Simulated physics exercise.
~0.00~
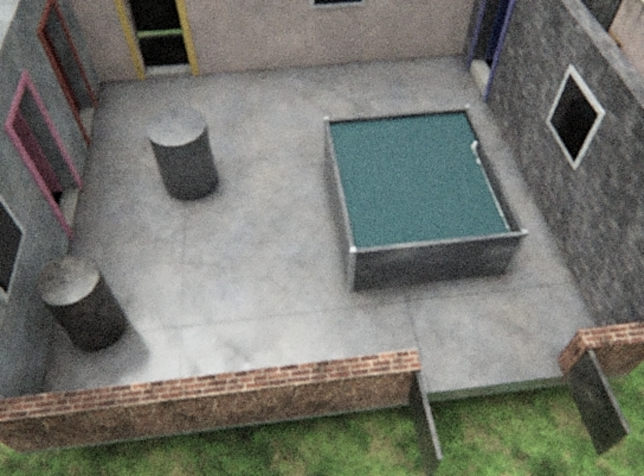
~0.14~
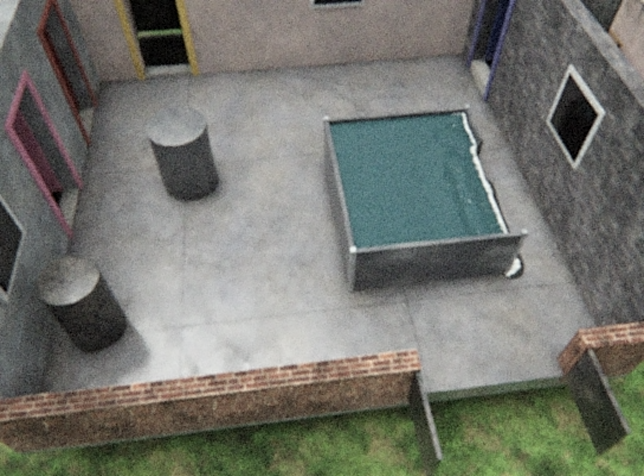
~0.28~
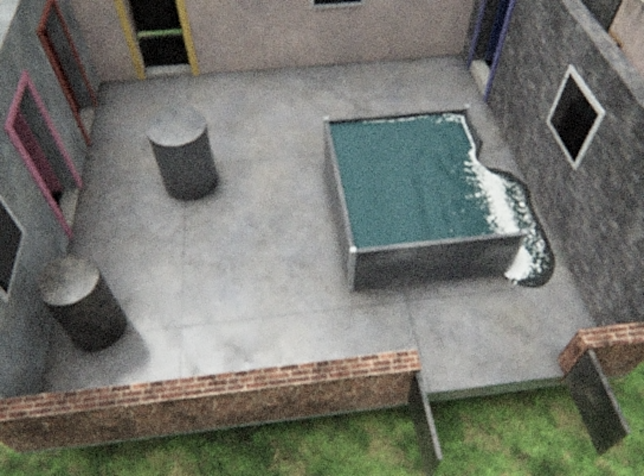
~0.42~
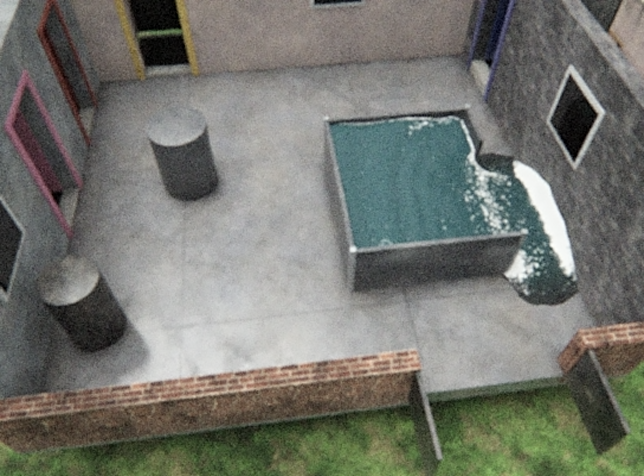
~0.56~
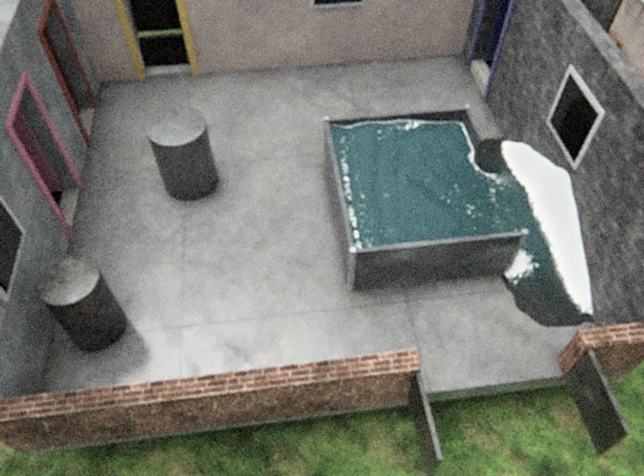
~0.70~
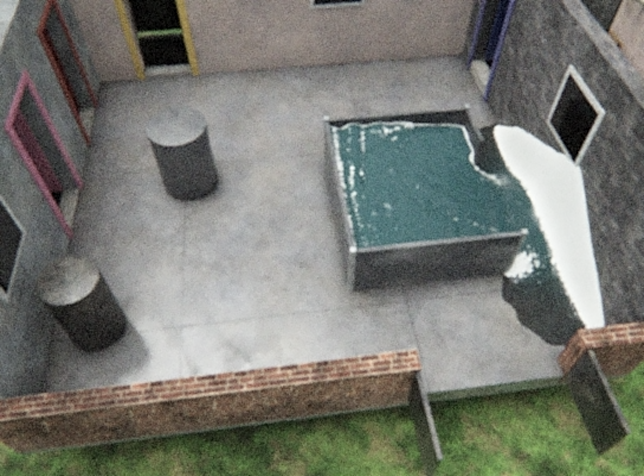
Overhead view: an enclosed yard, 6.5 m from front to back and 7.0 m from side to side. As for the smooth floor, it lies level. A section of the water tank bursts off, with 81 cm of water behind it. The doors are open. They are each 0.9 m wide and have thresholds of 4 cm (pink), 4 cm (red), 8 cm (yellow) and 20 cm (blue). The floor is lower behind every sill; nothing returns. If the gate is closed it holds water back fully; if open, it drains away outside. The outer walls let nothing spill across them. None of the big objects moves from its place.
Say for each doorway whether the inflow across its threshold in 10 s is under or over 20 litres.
Result: The pink door will most likely bust the limit, the red door will most likely bust the limit, the yellow door will most likely respect the limit, the blue door will most likely respect the limit.
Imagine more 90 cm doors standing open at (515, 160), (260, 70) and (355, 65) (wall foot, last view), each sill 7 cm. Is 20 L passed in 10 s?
So, in the order given, it's beyond the mark, then shy of the mark, then beyond the mark.
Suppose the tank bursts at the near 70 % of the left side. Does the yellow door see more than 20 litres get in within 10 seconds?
Then: Yellow over.
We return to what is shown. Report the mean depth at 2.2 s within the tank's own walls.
Average depth: About 38 cm.
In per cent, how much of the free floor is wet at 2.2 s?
Around 30 per cent.
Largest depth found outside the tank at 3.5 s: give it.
Some 30 cm deep.
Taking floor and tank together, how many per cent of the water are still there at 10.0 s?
72 %.
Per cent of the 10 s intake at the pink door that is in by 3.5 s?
That works out near 0%.
After 1.4 s water covers 20 % of the floor and is deepest (69 cm) near (608, 351); pink door not reached, red door not reached, yellow door not reached, blue door 5 cm at the sill, 0 L in.
After 2.2 s water covers 30 % of the floor and is deepest (60 cm) near (608, 351); pink door not reached, red door not reached, yellow door not reached, blue door 7 cm at the sill, 0 L in.
After 3.5 s water covers 55 % of the floor and is deepest (30 cm) near (608, 351); pink door not reached, red door not reached, yellow door 2 cm at the sill, 0 L in, blue door 14 cm at the sill, 1 L in.
After 6.0 s water covers 85 % of the floor and is deepest (24 cm) near (608, 351); pink door 9 cm at the sill, 2 L in, red door 13 cm at the sill, 46 L in, yellow door 4 cm at the sill, 0 L in, blue door 12 cm at the sill, 6 L in.
After 10.0 s water covers 100 % of the floor and is deepest (12 cm) near (594, 352); pink door 10 cm at the sill, 83 L in, red door 10 cm at the sill, 162 L in, yellow door 12 cm at the sill, 3 L in, blue door 9 cm at the sill, 6 L in.
